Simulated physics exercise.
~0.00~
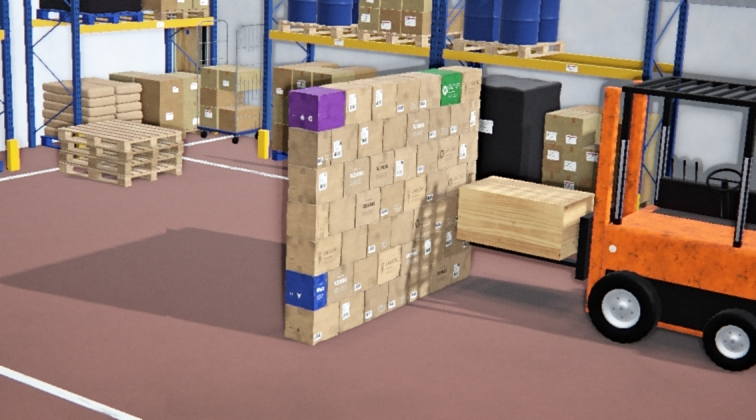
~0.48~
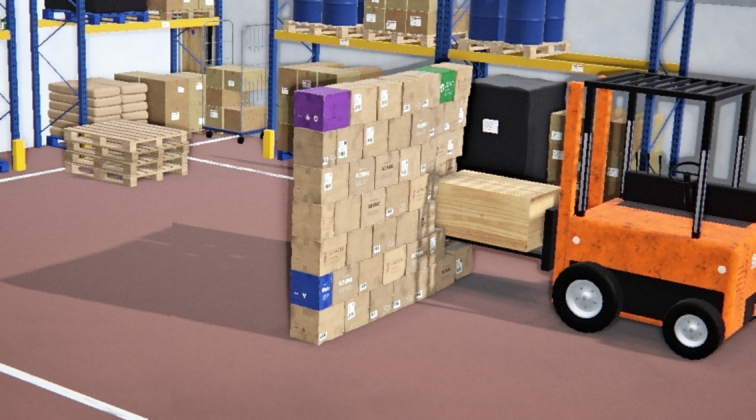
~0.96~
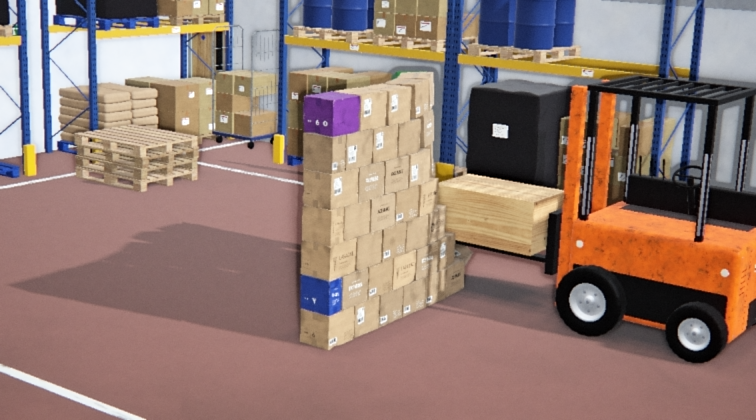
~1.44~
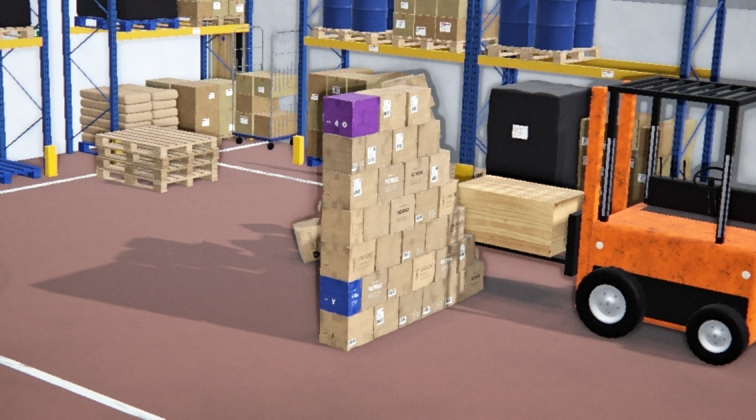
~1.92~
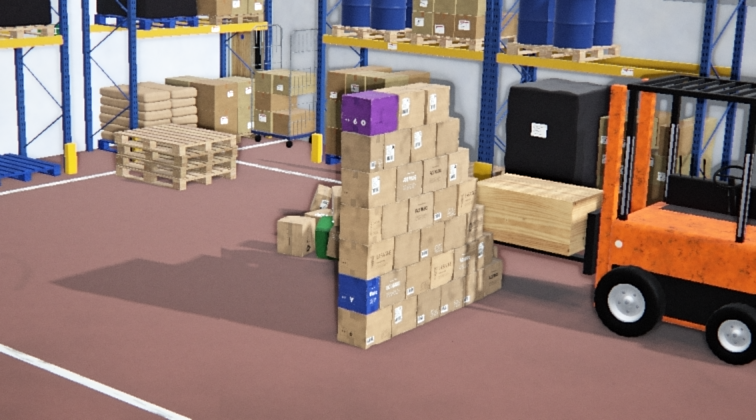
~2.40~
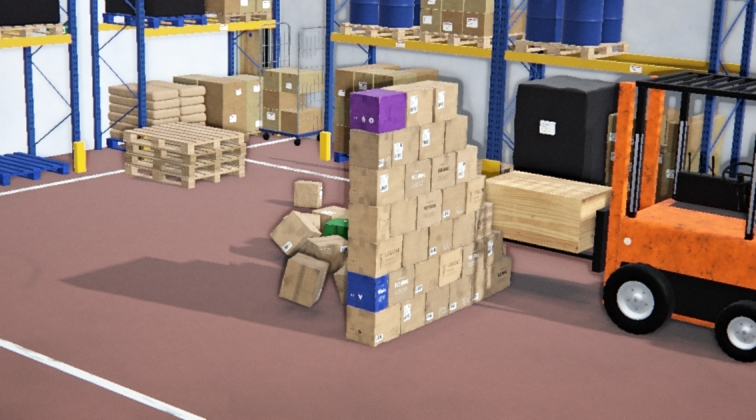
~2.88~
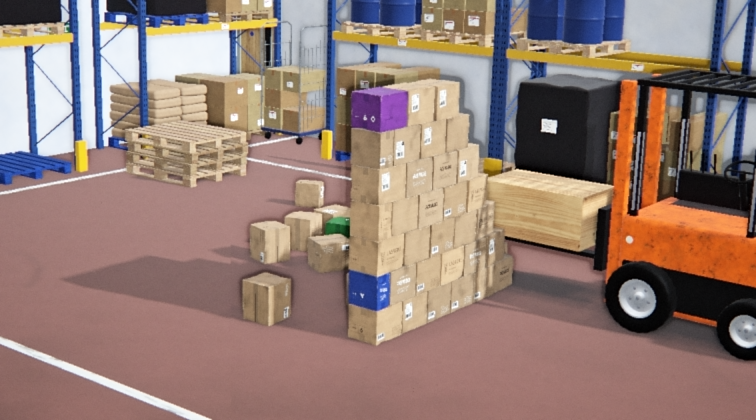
Orange forklift pushing a wooden crate into a carton wall, toppling the far end while purple and blue cartons stay in place.
